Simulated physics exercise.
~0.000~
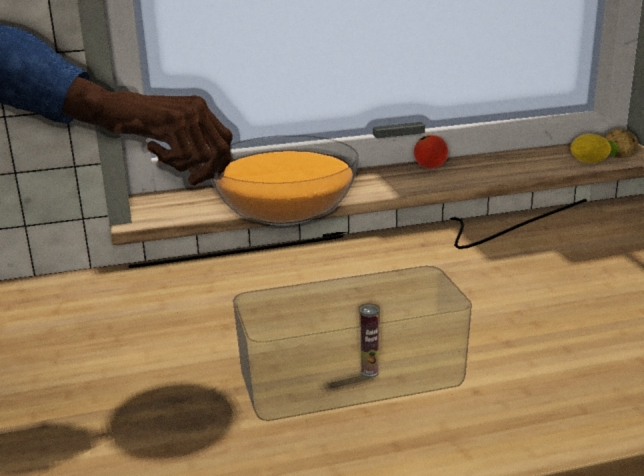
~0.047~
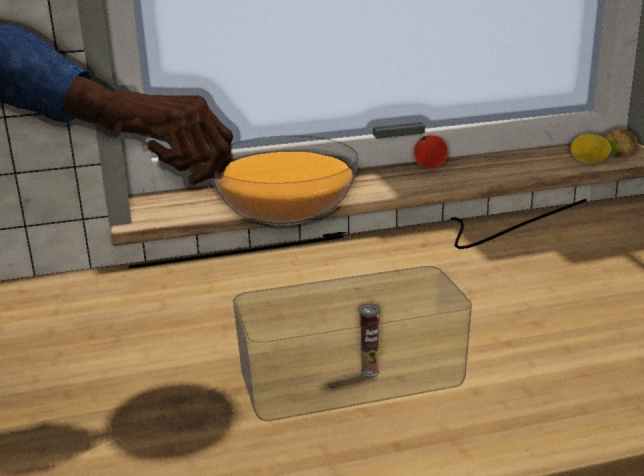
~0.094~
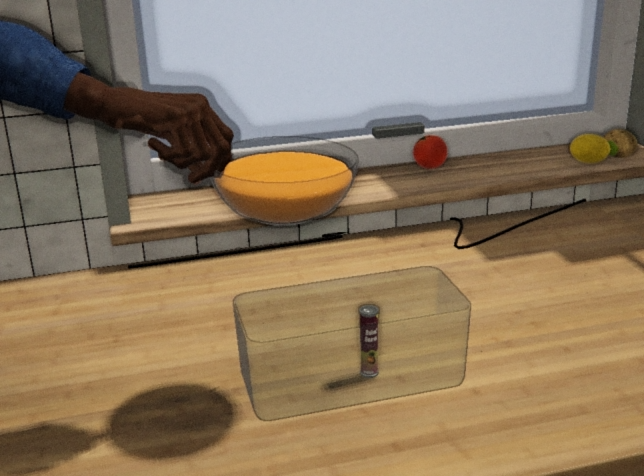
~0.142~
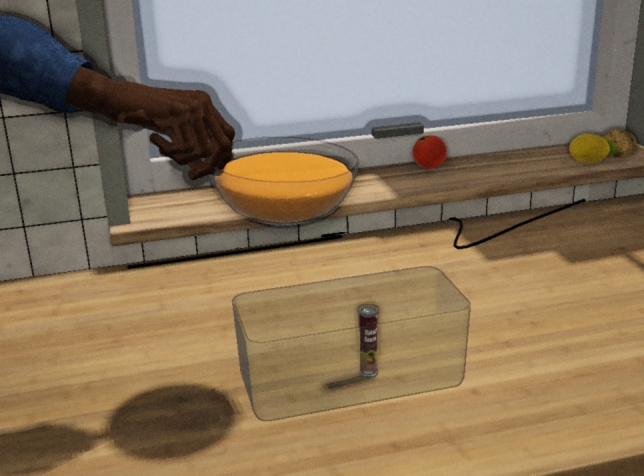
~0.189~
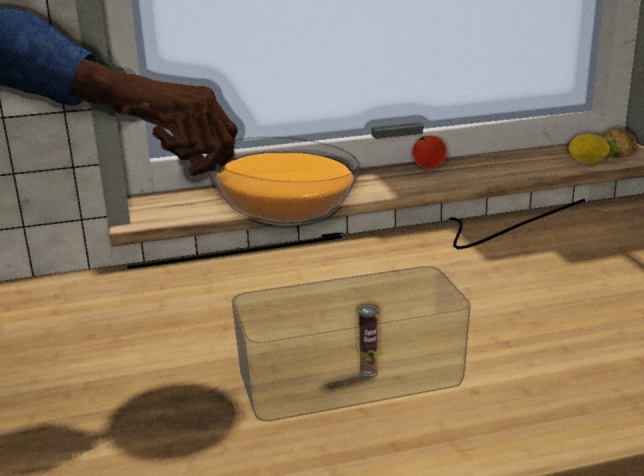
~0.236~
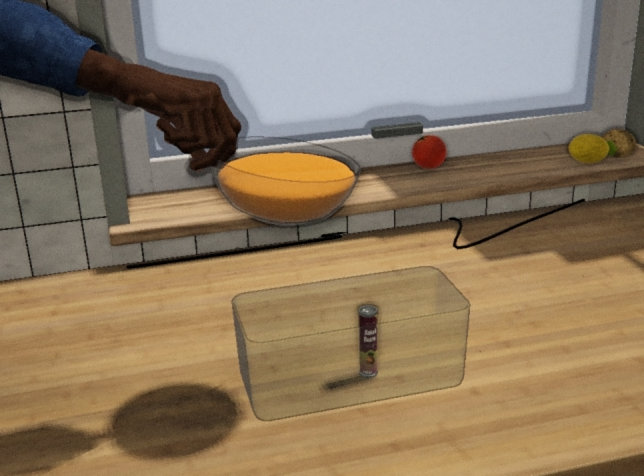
A hand at the rim slowly tilts a bowl of orange juice slightly right.
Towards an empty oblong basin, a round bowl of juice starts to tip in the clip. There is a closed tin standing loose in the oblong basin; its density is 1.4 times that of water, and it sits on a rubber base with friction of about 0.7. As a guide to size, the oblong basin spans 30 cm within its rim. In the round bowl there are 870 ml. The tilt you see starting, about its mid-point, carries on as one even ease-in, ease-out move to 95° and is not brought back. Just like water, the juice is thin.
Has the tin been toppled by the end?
It will come down.
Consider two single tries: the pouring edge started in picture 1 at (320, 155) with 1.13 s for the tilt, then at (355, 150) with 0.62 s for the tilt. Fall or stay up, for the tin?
Try 1: Still standing; try 2: Still standing.
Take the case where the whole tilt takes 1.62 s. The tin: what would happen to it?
In that case the tin stays vertical.
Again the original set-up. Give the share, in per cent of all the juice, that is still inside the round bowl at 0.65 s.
I reckon about 48 in a hundred is still held.
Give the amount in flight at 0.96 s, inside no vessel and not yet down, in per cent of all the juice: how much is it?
It comes to some 12 percent of the total.
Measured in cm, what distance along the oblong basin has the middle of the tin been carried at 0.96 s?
The tin is about 0 cm from where it started.
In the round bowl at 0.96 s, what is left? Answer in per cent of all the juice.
Near 4 in a hundred.
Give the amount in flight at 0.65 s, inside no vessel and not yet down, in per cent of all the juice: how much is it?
At that moment, about 40 percent.
Then, 0.65 s in, the tilt is 59° and 48 per cent is still to pour; the tin stands where it began.
Then, 0.96 s in, the tilt is 90° and 4 per cent is still to pour; the tin leans 5°.
Then, 1.28 s in, the tilt is 95° and 0 per cent is still to pour; the tin lies on its side.
Then, 1.63 s in, the tilt is 95° and 0 per cent is still to pour; the tin lies on its side.
Finally, the tin lies on its side.
